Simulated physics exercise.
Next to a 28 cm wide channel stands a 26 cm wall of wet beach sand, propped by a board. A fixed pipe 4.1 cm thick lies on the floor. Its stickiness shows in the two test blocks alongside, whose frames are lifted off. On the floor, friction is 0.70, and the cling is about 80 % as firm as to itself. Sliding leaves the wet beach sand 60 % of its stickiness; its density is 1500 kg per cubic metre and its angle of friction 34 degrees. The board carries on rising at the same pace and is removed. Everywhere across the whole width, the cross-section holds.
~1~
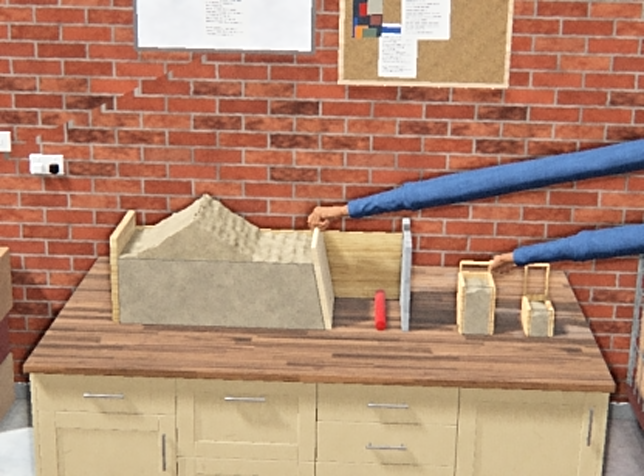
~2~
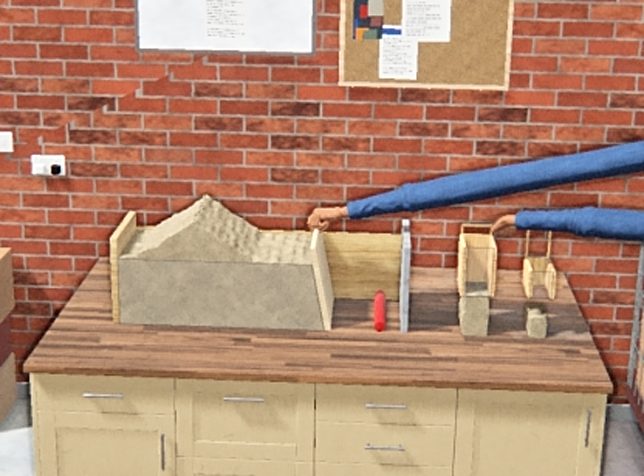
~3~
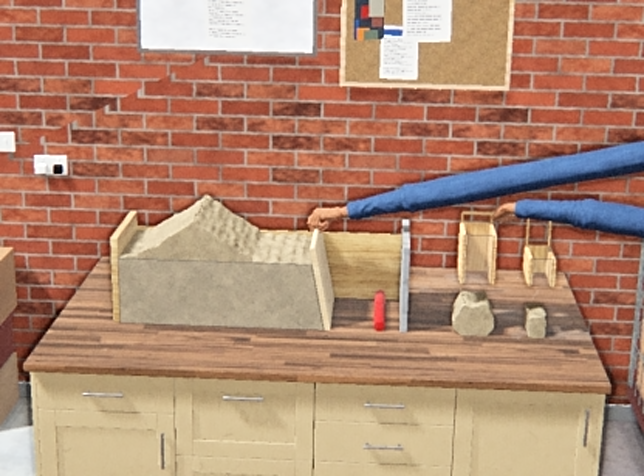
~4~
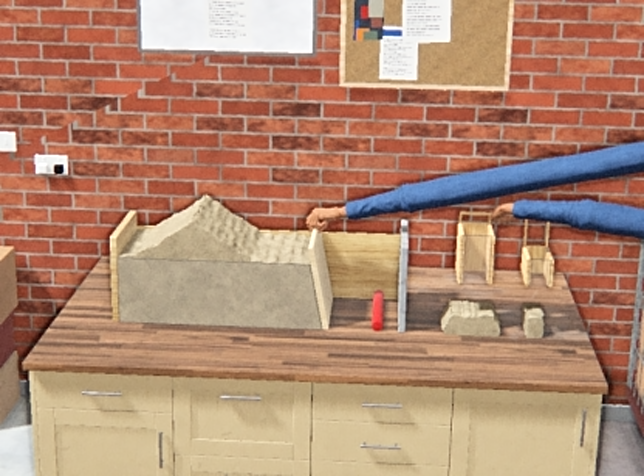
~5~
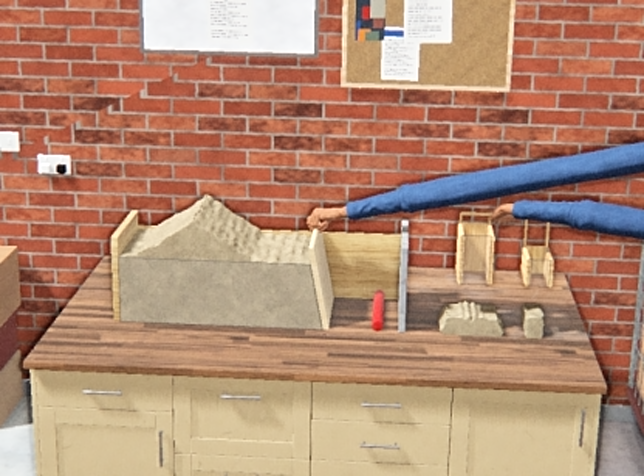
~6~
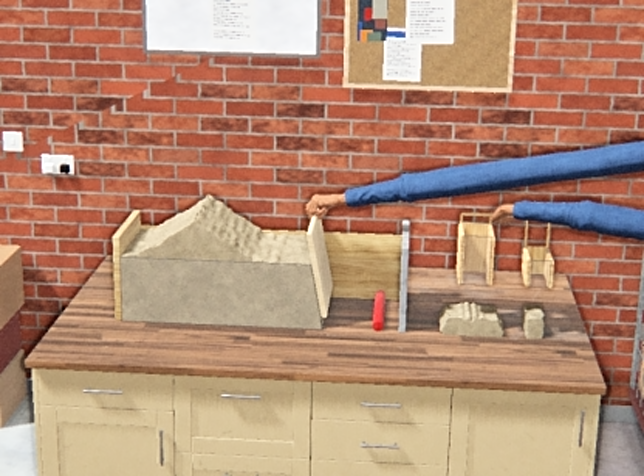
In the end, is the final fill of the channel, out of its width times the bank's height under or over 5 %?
It should end up beyond 5 %.
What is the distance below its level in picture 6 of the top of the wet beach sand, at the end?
I'd put it at close to 0.0 cm.
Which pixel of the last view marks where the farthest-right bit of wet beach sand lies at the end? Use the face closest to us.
You'll find it somewhere near (363, 325) on the near face.
Last picture + 0.19 s, the face still stands, with nothing on top of the pipe; the channel is 0 % full.
Last picture + 0.43 s, the face still stands, with nothing on top of the pipe; the channel is 0 % full.
Last picture + 0.66 s, the fallen stuff reaches 21 % of the way across, with nothing on top of the pipe; the channel is 10 % full.
Last picture + 0.89 s, the fallen stuff reaches 46 % of the way across, with nothing on top of the pipe; the channel is 16 % full.
Last picture + 1.10 s, the fallen stuff reaches 51 % of the way across, with nothing on top of the pipe; the channel is 16 % full.
